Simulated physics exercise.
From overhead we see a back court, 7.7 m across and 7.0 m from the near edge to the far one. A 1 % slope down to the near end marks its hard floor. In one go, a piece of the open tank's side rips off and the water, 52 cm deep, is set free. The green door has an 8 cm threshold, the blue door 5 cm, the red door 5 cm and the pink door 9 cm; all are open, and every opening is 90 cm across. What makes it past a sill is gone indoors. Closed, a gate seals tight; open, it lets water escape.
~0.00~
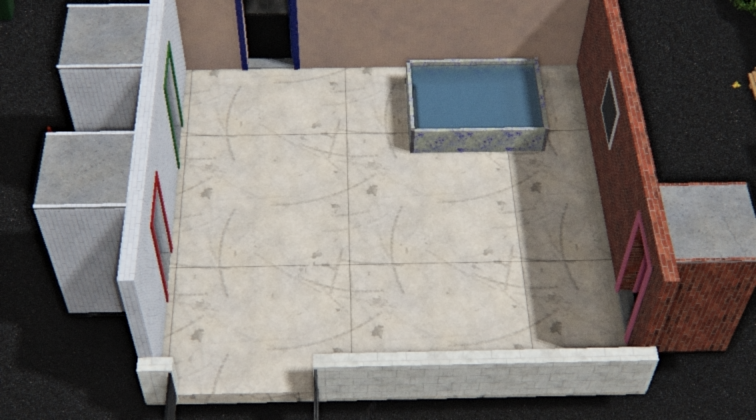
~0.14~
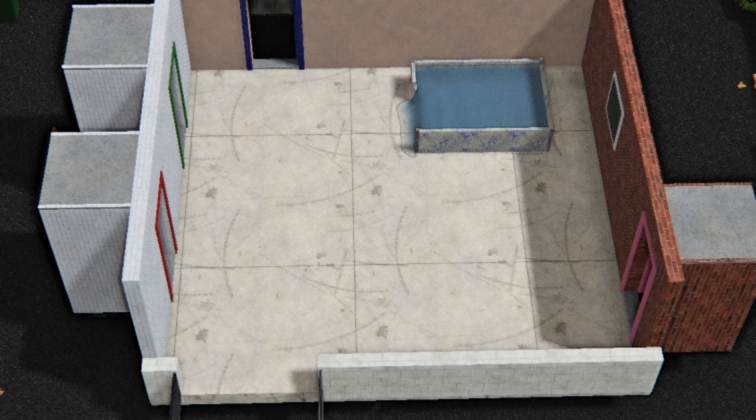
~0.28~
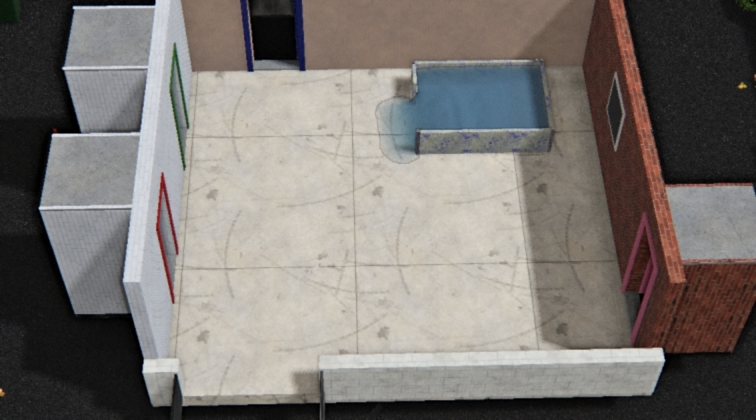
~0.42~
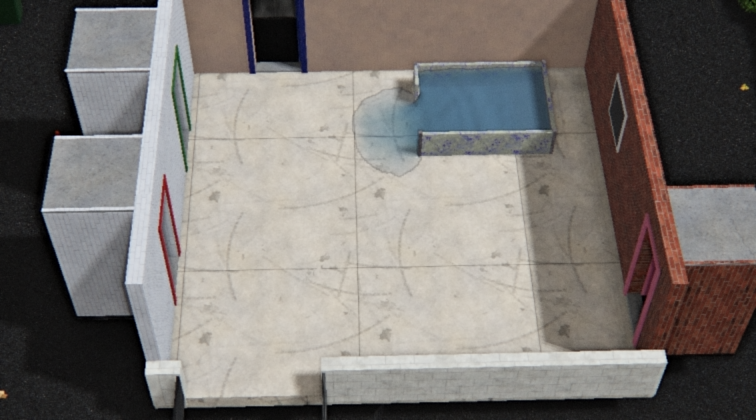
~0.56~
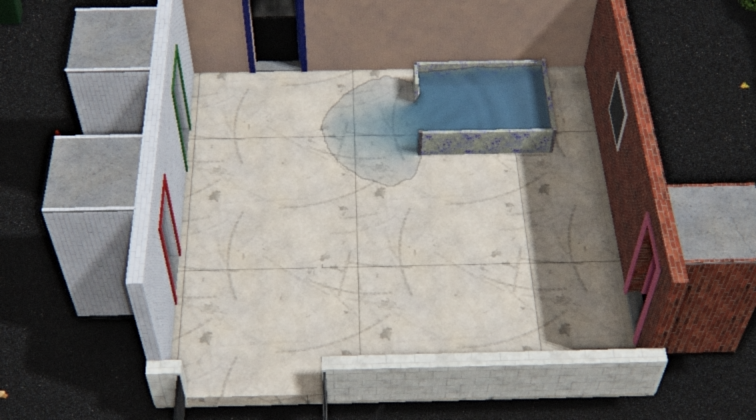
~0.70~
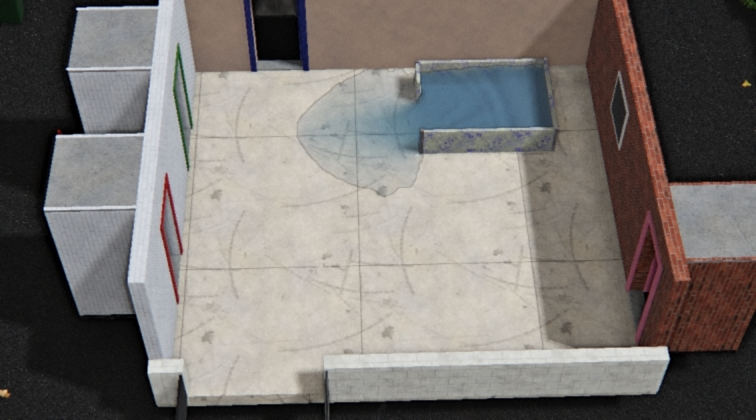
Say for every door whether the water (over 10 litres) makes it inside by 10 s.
My prediction: At the green door the water let in will surpass the limit. At the blue door the water let in will surpass the limit. At the red door the water let in will surpass the limit. At the pink door the water let in will remain short of the limit.
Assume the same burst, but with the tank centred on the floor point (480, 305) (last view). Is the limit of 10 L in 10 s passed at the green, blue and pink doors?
Against the limit, the green door stays within it, the blue door stays within it and the pink door stays within it.
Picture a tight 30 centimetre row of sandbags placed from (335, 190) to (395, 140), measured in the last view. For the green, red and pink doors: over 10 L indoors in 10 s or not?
Moved that way: Green breaches it, red holds, pink holds.
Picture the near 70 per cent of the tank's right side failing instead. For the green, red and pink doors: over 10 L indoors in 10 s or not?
So green stays lower, red stays lower, pink stays lower.
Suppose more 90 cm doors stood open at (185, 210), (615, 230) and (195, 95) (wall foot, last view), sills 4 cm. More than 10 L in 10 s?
More, less, more.
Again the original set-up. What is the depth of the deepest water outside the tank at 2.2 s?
Around 24 centimetres.
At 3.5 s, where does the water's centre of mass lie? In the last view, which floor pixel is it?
The water's centre is around (358, 144).
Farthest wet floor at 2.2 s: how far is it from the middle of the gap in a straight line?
Around 4.8 metres.
After 1.4 s water covers 20 % of the floor and is deepest (28 cm) near (411, 134); green door not reached, blue door not reached, red door not reached, pink door not reached.
After 2.2 s water covers 35 % of the floor and is deepest (24 cm) near (411, 134); green door 17 cm at the sill, 13 L in, blue door 8 cm at the sill, 0 L in, red door not reached, pink door not reached.
After 3.5 s water covers 45 % of the floor and is deepest (23 cm) near (233, 82); green door 18 cm at the sill, 65 L in, blue door 7 cm at the sill, 8 L in, red door 10 cm at the sill, 7 L in, pink door not reached.
After 6.0 s water covers 45 % of the floor and is deepest (12 cm) near (172, 383); green door 9 cm at the sill, 109 L in, blue door 8 cm at the sill, 21 L in, red door 7 cm at the sill, 22 L in, pink door not reached.
After 10.0 s water covers 60 % of the floor and is deepest (10 cm) near (172, 383); green door 6 cm at the sill, 111 L in, blue door 5 cm at the sill, 29 L in, red door 5 cm at the sill, 25 L in, pink door not reached.
